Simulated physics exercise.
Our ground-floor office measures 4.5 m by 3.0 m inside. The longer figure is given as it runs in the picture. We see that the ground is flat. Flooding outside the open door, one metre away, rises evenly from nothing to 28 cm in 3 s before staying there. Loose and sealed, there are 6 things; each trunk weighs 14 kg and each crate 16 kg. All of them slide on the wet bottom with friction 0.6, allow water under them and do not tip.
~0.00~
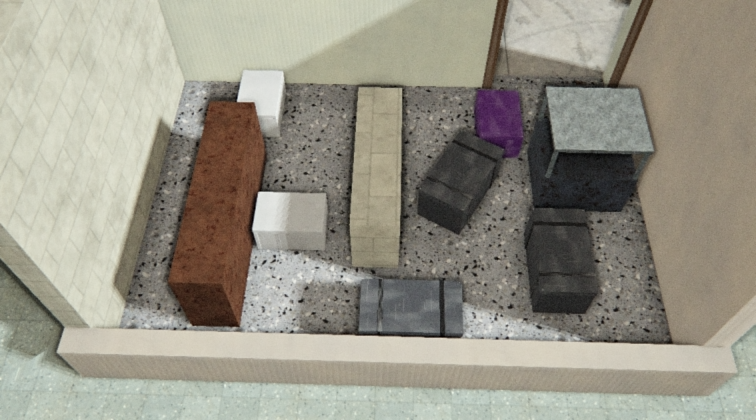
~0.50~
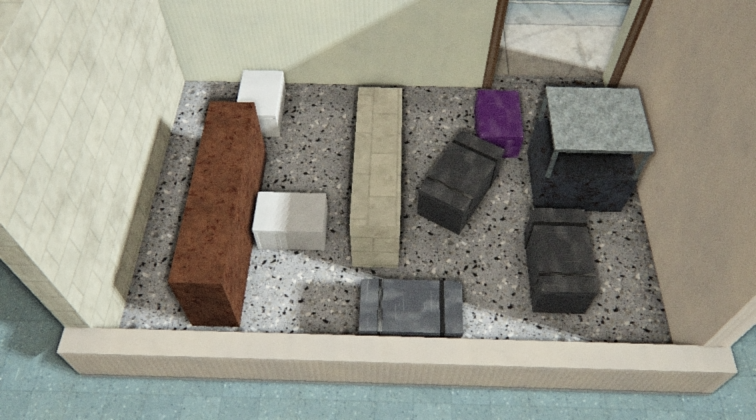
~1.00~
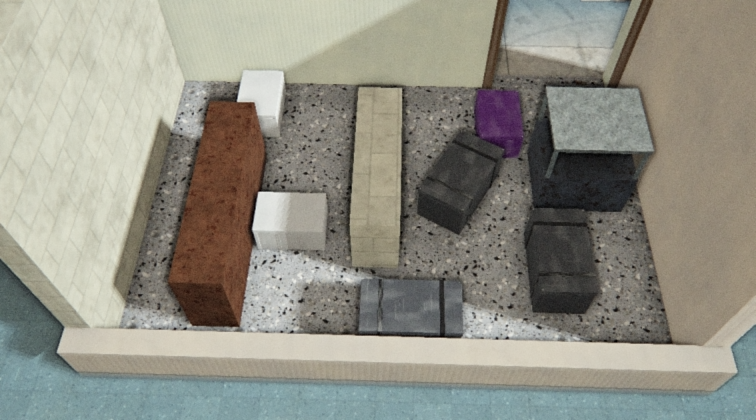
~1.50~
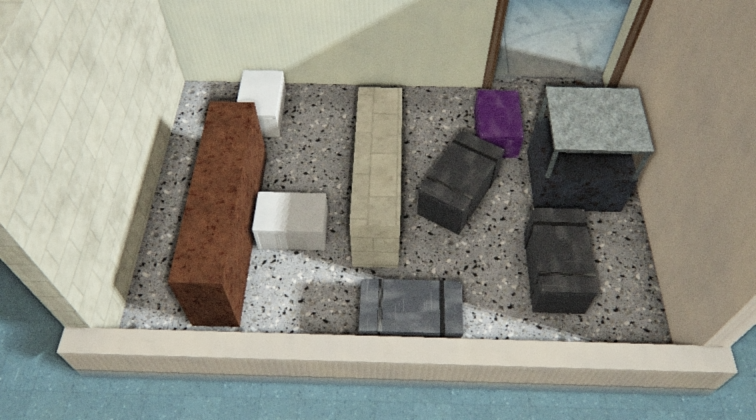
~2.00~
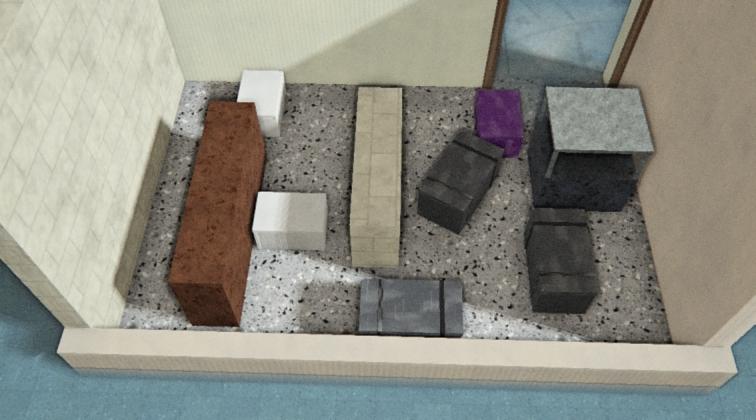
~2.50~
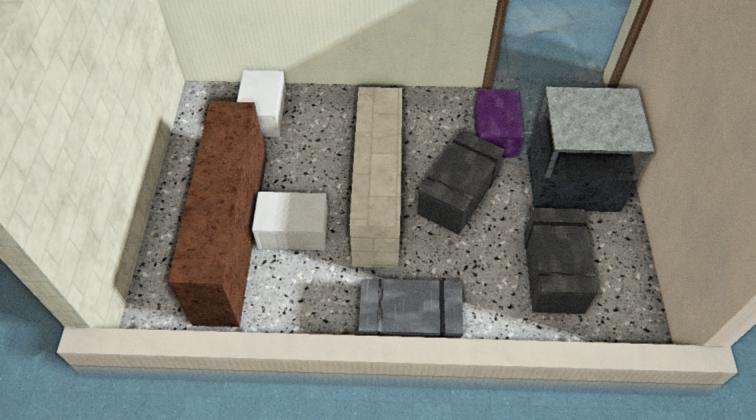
Rust-brown block, pale bench, dark crates and purple crate staying still in a speckled-floor room as blue water spreads outside the doorway.
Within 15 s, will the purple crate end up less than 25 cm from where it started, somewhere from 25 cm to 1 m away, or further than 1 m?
Looks like it will get pushed a long way.
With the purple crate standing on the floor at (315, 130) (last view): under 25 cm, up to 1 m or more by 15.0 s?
So it budges only slightly.
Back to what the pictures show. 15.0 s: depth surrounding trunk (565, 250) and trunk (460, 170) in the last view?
I'd estimate 19 cm for the first and 20 cm for the second.
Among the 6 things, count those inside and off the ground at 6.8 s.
It comes to 2 of them.
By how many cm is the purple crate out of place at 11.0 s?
Roughly 250 cm.
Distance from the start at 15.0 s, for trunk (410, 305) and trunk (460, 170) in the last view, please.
The first is 120 cm from its start, the second 60 cm.
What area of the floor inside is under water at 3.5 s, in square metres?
About 3.0 m2.
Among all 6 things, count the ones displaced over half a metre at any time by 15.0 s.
The number is 6.
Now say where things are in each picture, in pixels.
The purple crate at (500, 113), on the bottom; 0.0 m2 under water; 0 of 6 have shifted, in the first frame.
The purple crate at (500, 113) rests on the ground; water covers 0.0 m2; 0 of 6 have shifted, in the second frame.
The purple crate at (500, 113), on the bottom; 0.0 m2 under water; 0 of 6 have shifted, in the third frame.
The purple crate at (500, 113) rests on the ground; water covers 0.0 m2; 0 of 6 have shifted, in the fourth frame.
The purple crate at (500, 113) rests on the ground; 0.5 m2 under water; 0 of 6 have shifted, in the fifth frame.
The purple crate at (500, 113) rests on the ground; 0.9 m2 under water; 0 of 6 have shifted, in the sixth frame.
After 3.5 s the purple crate is near (438, 109), 0.6 m from its start, aground; 0 afloat.
After 6.8 s the purple crate is near (267, 95), 2.3 m from its start, aground; 2 afloat.
After 11.0 s the purple crate is near (245, 102), 2.5 m from its start, afloat; 6 afloat.
After 15.0 s the purple crate is near (269, 78), 2.2 m from its start, afloat; 6 afloat.
